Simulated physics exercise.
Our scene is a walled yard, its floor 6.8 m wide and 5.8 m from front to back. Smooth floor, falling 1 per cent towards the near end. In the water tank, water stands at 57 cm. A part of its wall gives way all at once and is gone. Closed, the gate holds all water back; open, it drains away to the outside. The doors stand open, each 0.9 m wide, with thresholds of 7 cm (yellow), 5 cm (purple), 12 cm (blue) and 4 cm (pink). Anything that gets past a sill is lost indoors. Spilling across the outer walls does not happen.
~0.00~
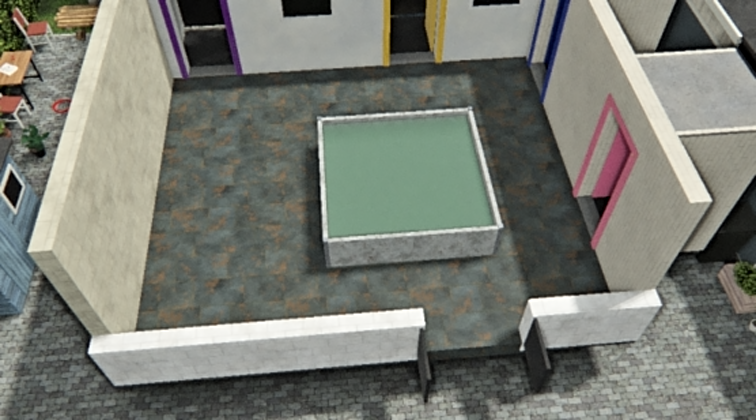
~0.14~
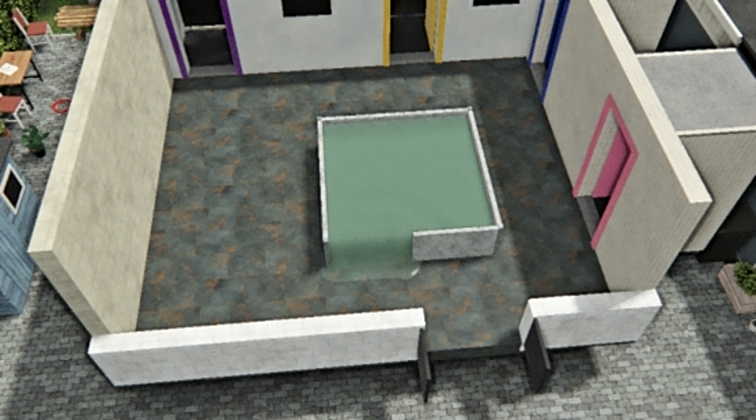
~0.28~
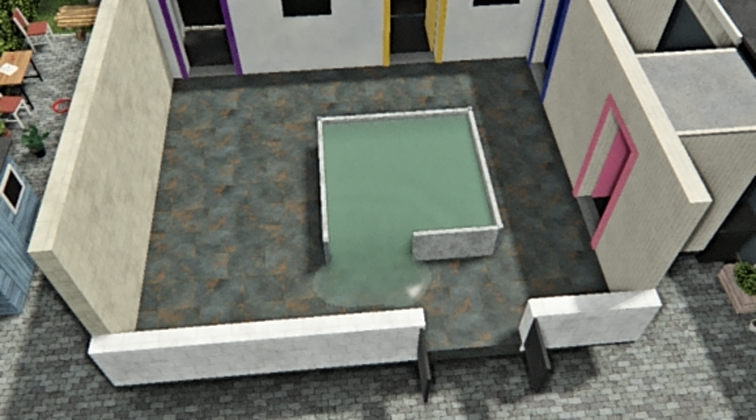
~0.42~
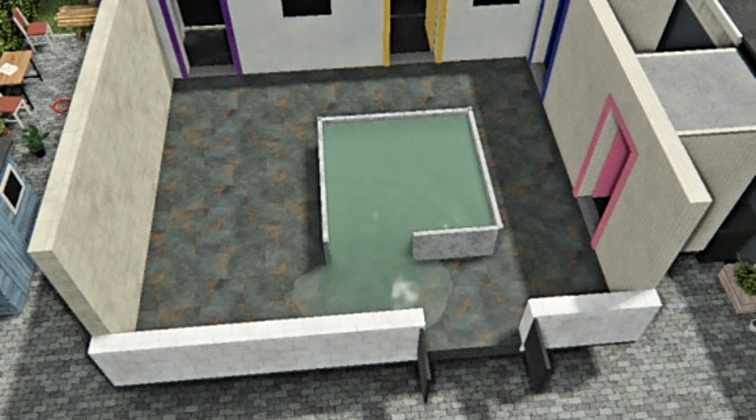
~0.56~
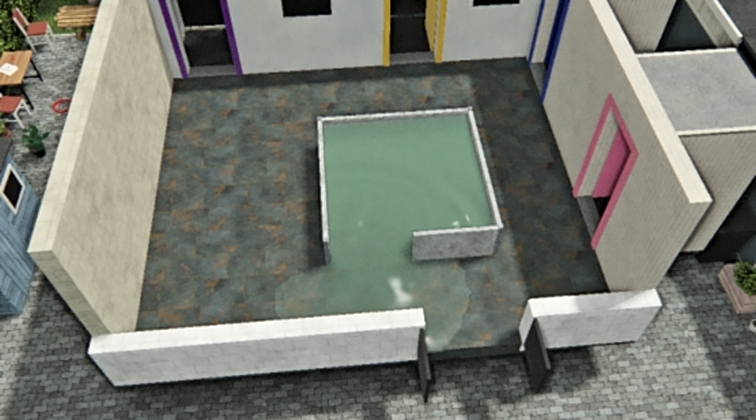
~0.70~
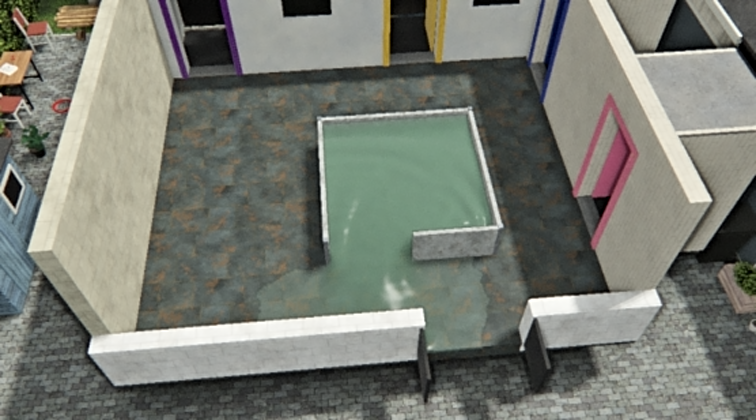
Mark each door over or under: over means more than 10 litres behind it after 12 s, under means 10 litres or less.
Yellow door under, purple door over, blue door under, pink door over.
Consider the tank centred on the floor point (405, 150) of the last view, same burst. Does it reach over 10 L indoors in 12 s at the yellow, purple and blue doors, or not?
Well, yellow ends up inside the mark, purple ends up beyond the mark and blue ends up inside the mark.
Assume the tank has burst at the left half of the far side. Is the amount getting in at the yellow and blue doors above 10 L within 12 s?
Yellow: Exceeding the limit; blue: Exceeding the limit.
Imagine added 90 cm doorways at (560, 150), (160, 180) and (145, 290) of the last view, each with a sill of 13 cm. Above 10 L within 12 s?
Note, doorways in listed order: Stays short, stays short, goes beyond.
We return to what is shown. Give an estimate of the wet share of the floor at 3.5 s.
Wet share: Near 45 percent.
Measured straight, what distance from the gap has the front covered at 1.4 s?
Roughly 3.2 metres out.
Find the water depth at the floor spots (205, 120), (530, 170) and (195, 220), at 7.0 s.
Roughly 4, 3, 8 cm.
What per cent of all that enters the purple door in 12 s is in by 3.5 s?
That works out near 0%.
After 1.4 s water covers 15 % of the floor and is deepest (45 cm) near (357, 341); yellow door not reached, purple door not reached, blue door not reached, pink door not reached.
After 2.2 s water covers 25 % of the floor and is deepest (44 cm) near (369, 328); yellow door not reached, purple door not reached, blue door not reached, pink door not reached.
After 3.5 s water covers 45 % of the floor and is deepest (32 cm) near (145, 359); yellow door not reached, purple door not reached, blue door not reached, pink door 8 cm at the sill, 4 L in.
After 7.0 s water covers 90 % of the floor and is deepest (18 cm) near (132, 360); yellow door 3 cm at the sill, 0 L in, purple door 12 cm at the sill, 98 L in, blue door 2 cm at the sill, 0 L in, pink door 6 cm at the sill, 29 L in.
After 12.0 s water covers 95 % of the floor and is deepest (11 cm) near (159, 357); yellow door 5 cm at the sill, 0 L in, purple door 6 cm at the sill, 158 L in, blue door 10 cm at the sill, 0 L in, pink door 6 cm at the sill, 38 L in.
